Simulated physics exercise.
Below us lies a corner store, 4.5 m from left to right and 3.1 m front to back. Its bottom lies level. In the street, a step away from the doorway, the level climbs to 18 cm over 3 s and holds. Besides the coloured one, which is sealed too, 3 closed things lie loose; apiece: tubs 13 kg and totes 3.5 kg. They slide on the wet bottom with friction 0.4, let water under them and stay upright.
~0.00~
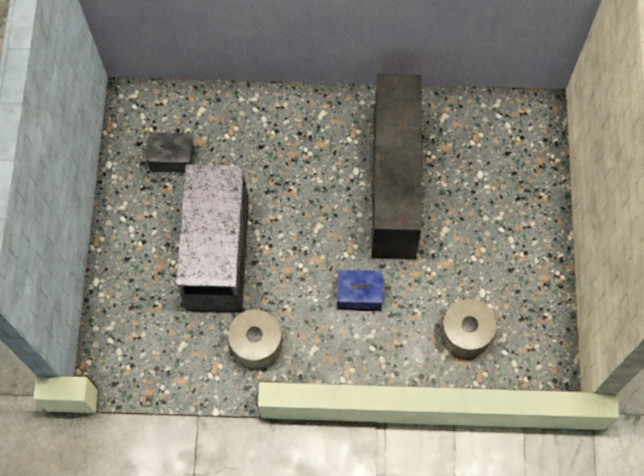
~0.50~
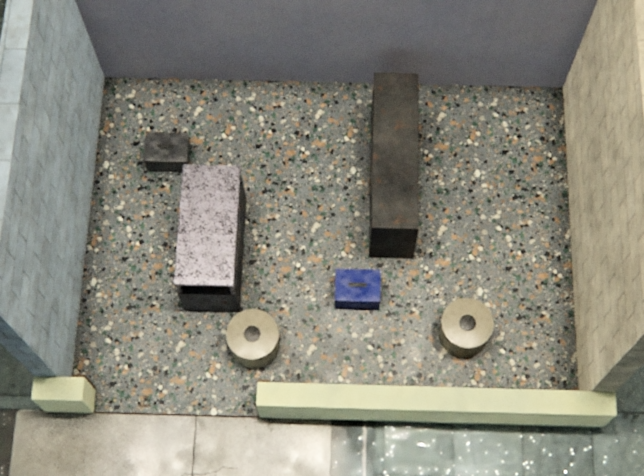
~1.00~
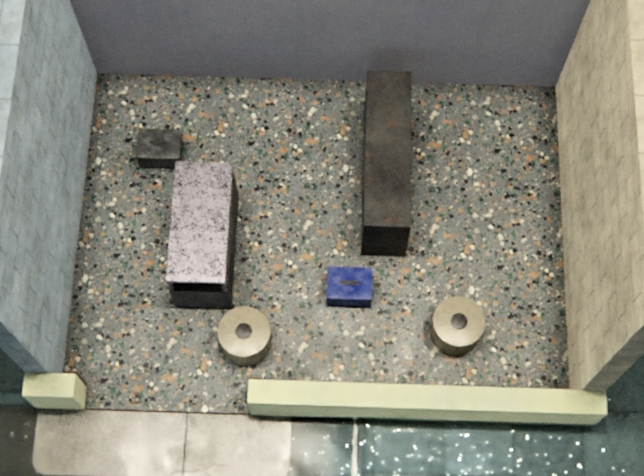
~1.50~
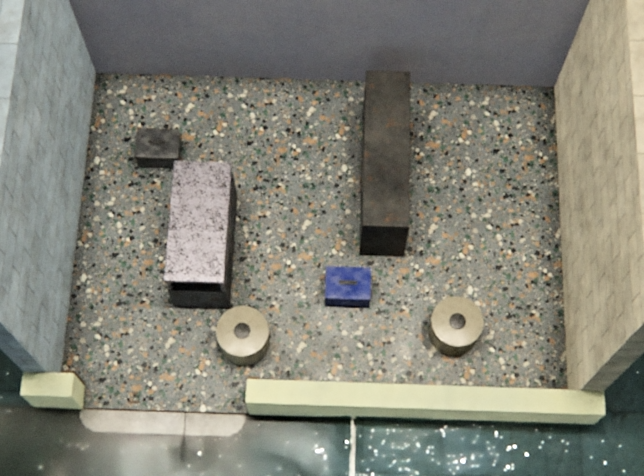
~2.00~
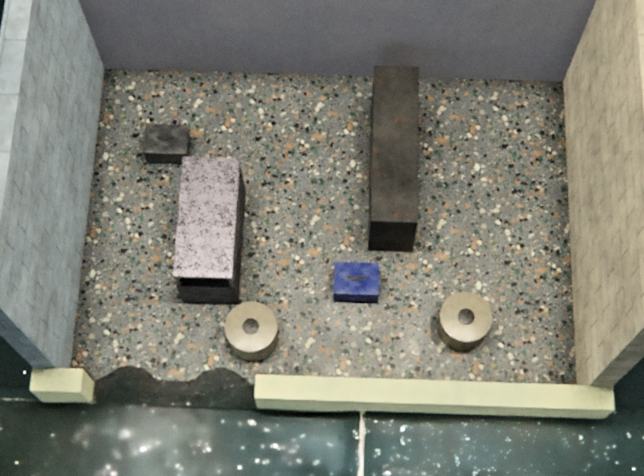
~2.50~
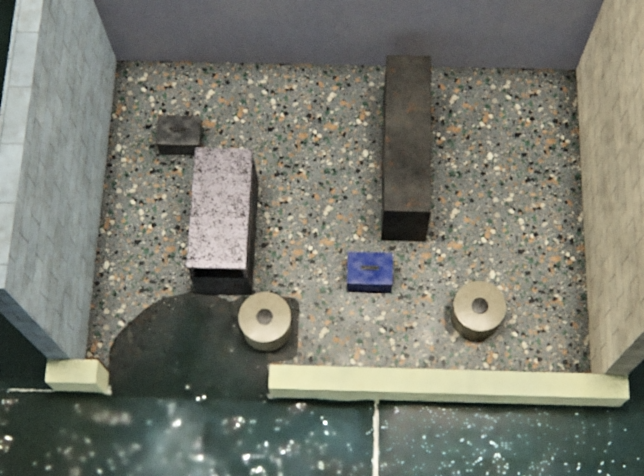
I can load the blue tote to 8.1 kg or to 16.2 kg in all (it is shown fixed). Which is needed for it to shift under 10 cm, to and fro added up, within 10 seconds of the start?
I expect that neither weight holds it.
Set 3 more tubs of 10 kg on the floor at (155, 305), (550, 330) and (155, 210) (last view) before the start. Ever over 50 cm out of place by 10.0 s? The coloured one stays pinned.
In that order: Past it, under, past it.
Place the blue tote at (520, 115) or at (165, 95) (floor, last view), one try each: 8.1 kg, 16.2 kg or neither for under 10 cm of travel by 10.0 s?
In that order: It takes the larger; neither holds.
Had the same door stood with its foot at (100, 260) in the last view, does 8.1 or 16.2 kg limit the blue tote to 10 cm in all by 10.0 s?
In that case only the larger load is enough.
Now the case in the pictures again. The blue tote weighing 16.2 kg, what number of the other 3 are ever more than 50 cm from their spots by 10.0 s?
That makes 2.
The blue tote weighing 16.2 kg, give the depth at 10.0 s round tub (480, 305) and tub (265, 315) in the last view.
Roughly 5 and 7 cm.
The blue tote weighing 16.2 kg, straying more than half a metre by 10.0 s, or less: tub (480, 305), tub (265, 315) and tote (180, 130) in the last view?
In that order: Less, over, more.
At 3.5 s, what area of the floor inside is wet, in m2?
About 2.5 m2.
After 3.5 s the blue tote would be 0 cm from its start with 8.1 kg and 0 cm from its start with 16.2 kg; 0 cm of water round it then.
After 4.5 s the blue tote would be 1 cm from its start with 8.1 kg and 0 cm from its start with 16.2 kg; 3 cm of water round it then.
After 7.0 s the blue tote would be 26 cm from its start with 8.1 kg and 0 cm from its start with 16.2 kg; 4 cm of water round it then.
After 10.0 s the blue tote would be 69 cm from its start with 8.1 kg and 25 cm from its start with 16.2 kg; 7 cm of water round it then.
